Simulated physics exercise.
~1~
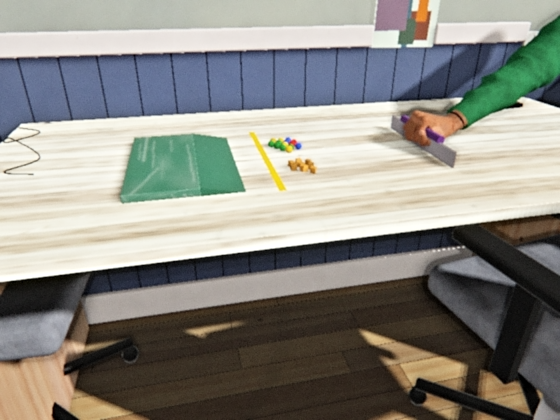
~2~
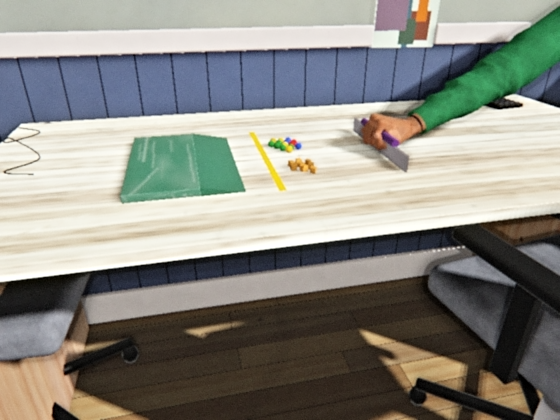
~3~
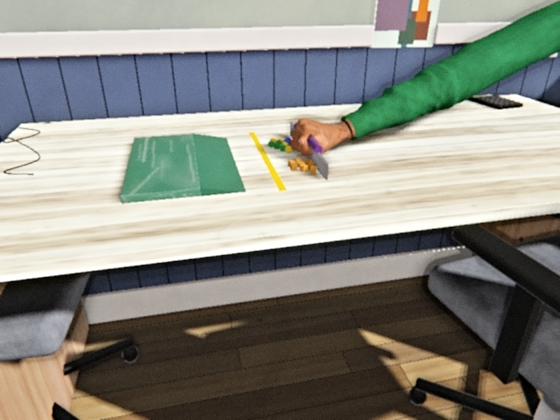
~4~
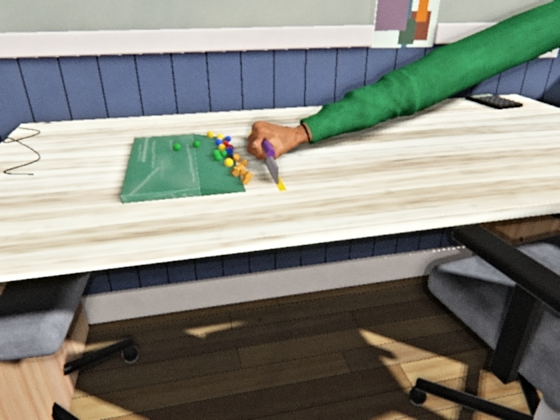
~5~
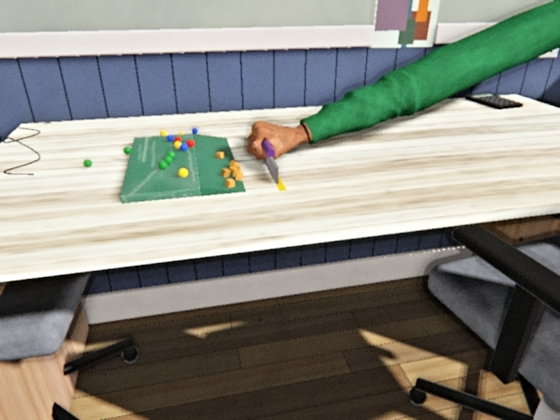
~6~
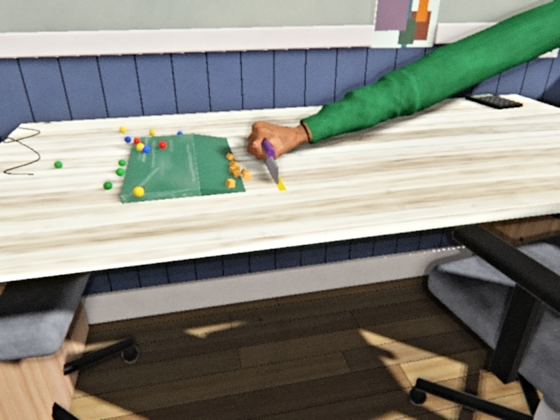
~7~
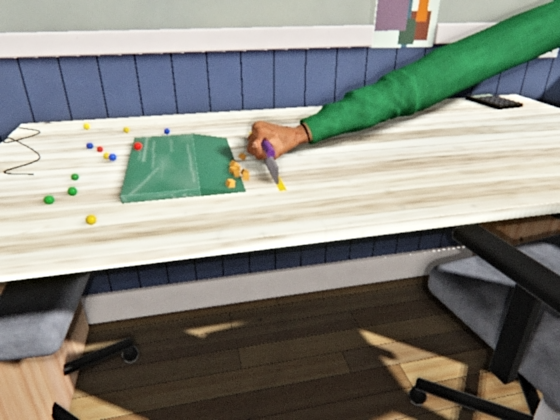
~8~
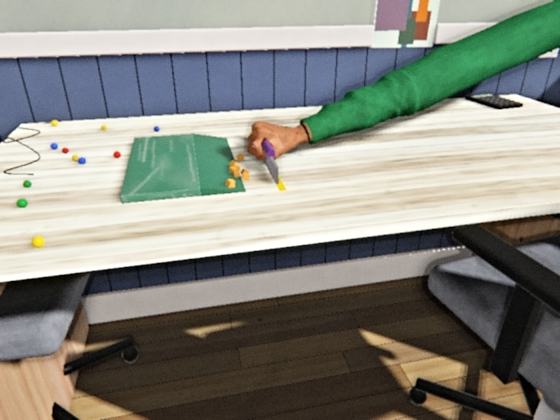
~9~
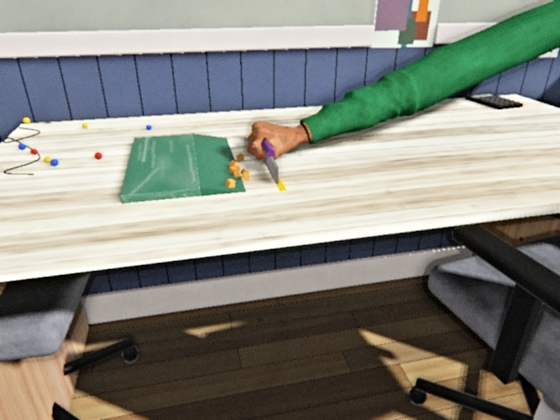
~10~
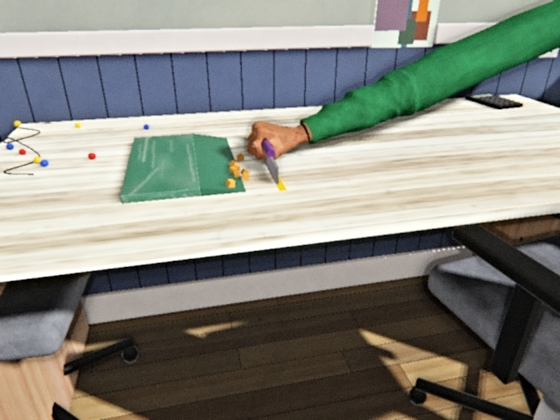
We see a hand in a green sleeve sweep a scraper left across a table, pushing two lots of small pieces toward a green ramp and stopping at yellow tape; the colourful farther pieces roll over and beyond it, while the orange nearer ones stay around its right edge.
